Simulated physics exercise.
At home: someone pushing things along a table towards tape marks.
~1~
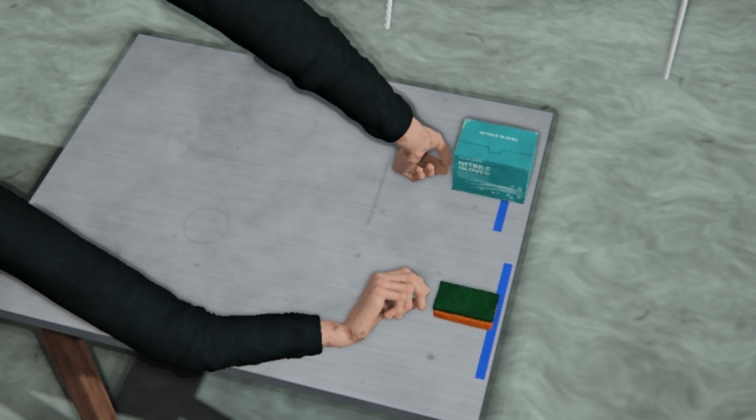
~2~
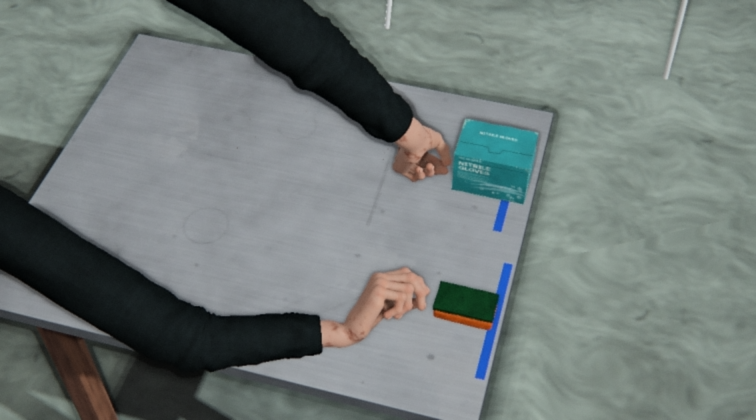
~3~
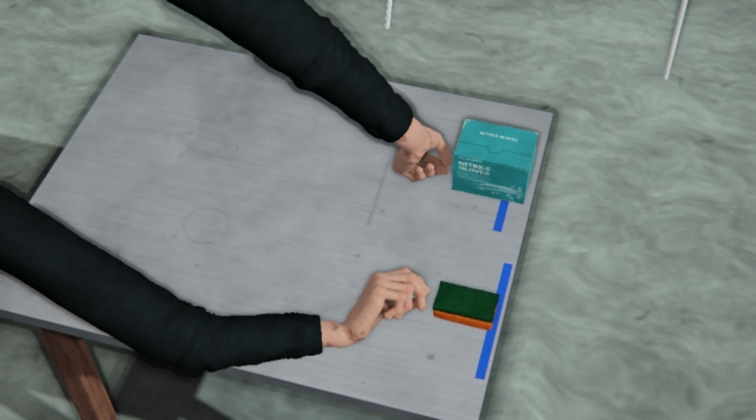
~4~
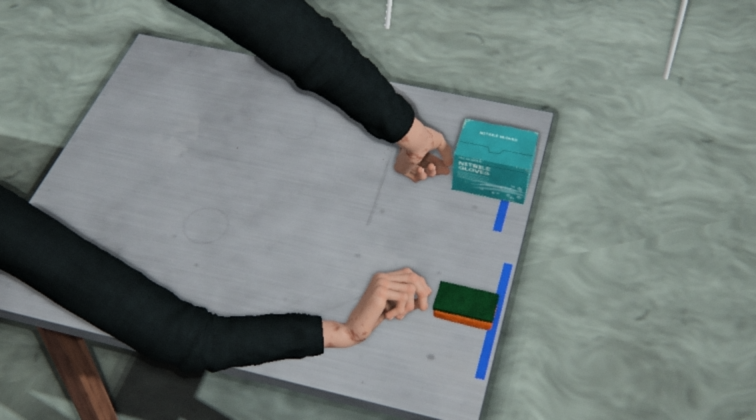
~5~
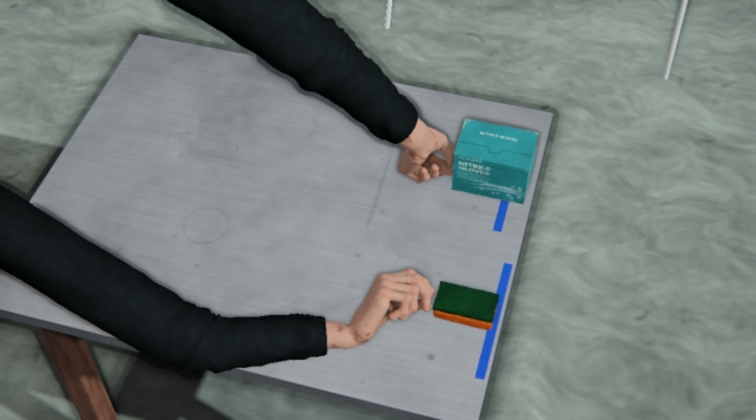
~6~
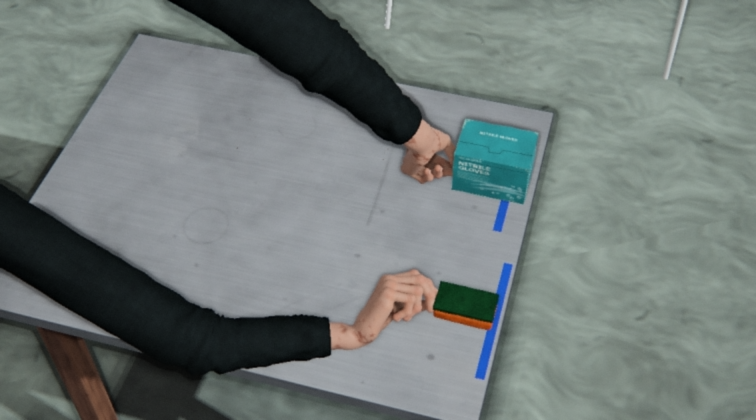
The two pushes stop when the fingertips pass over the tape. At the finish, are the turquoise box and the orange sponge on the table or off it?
At the finish, the turquoise box is off the table, the orange sponge is off the table.
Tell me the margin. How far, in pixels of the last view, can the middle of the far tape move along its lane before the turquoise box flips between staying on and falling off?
Shift approx. 16 px, direction left.
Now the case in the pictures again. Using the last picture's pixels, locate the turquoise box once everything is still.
It ends up around (532, 386).
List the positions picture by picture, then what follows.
Turquoise box (495, 162); orange sponge (466, 306), in the first frame.
Orange sponge (466, 306), in the second frame.
Turquoise box (495, 162), in the third frame.
Orange sponge (466, 306), in the fourth frame.
Turquoise box (495, 162), in the fifth frame.
Turquoise box (495, 162); orange sponge (466, 306), in the sixth frame.
Then, 1.10 s past the last view, turquoise box leaning 15° off how it started near (560, 178); orange sponge in the air near (523, 410).
Finally, the turquoise box falls off the table, near (532, 386); the orange sponge falls off the table.
